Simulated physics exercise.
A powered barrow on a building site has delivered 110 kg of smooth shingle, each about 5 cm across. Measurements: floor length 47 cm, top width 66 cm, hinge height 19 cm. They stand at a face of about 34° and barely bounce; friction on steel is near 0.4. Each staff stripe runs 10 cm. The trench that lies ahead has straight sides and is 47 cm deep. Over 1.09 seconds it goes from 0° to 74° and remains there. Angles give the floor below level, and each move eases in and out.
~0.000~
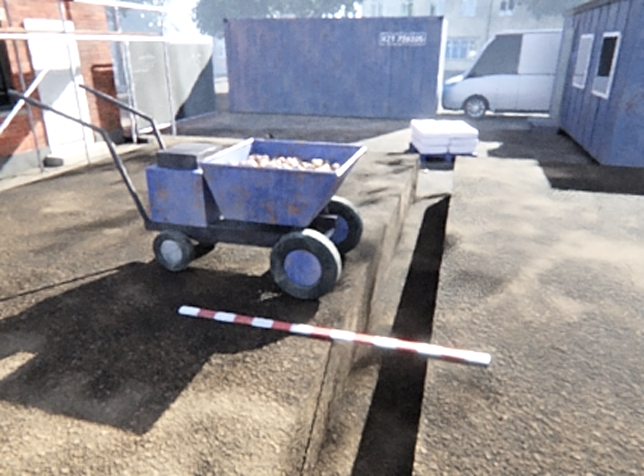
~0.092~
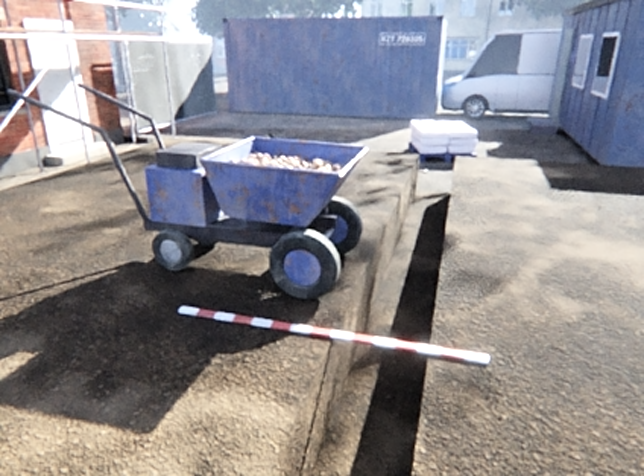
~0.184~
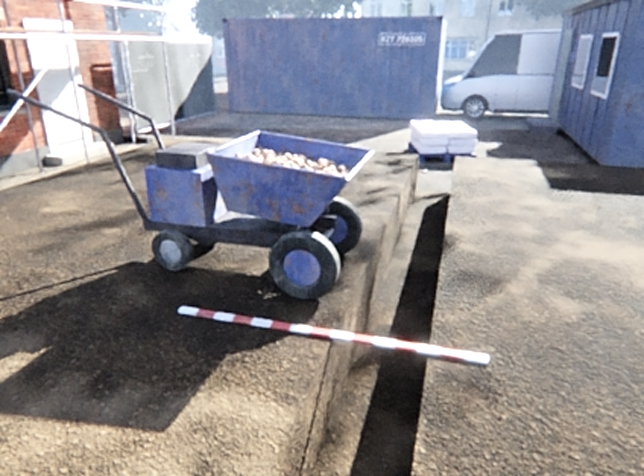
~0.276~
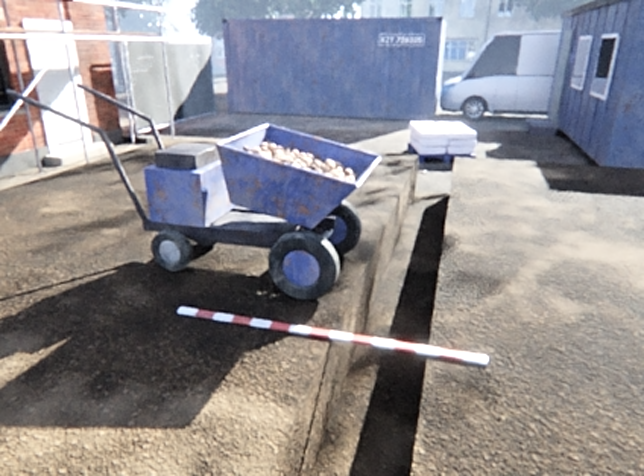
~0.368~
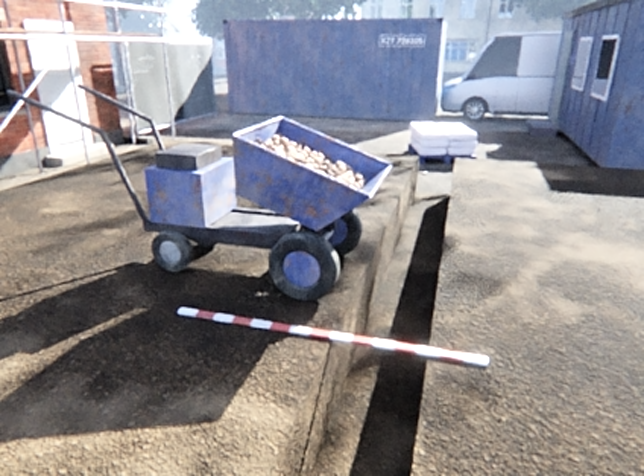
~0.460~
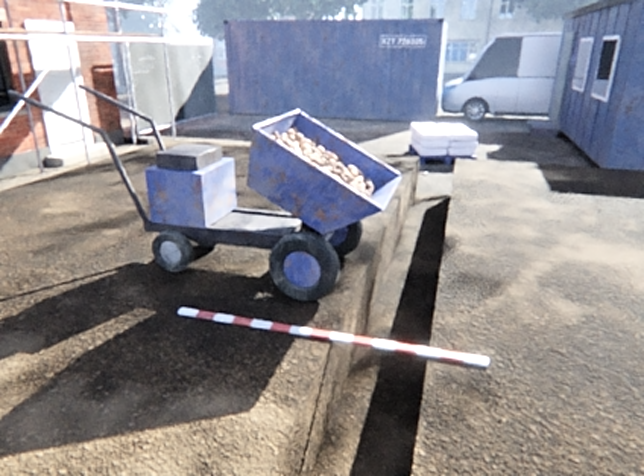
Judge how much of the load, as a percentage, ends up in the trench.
Around 51 %.
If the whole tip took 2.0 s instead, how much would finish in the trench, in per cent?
In that case some 60 per cent.
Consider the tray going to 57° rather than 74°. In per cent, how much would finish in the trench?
In that case near 25 per cent.
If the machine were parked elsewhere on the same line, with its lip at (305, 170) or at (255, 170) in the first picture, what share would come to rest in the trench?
First place: Near 90%; second place: Near 90%.
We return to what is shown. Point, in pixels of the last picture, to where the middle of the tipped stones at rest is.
Roughly (428, 340), I'd say.
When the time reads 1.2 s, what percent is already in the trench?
Roughly 10% by that time.
After 0.8 s the floor is at 63°; 100 % in the tray; the foremost stones are at (408, 246).
After 1.2 s the floor is at 74°; 59 % in the tray, 12 % in the trench, 29 % past the trench; the foremost stones are at (504, 294).
After 1.5 s the floor is at 74°; 26 % in the tray, 27 % in the trench, 47 % past the trench; the foremost stones are at (604, 296).
After 3.5 s the floor is at 74°; 0 % in the tray, 51 % in the trench, 49 % past the trench; the foremost stones are past the picture's edge.
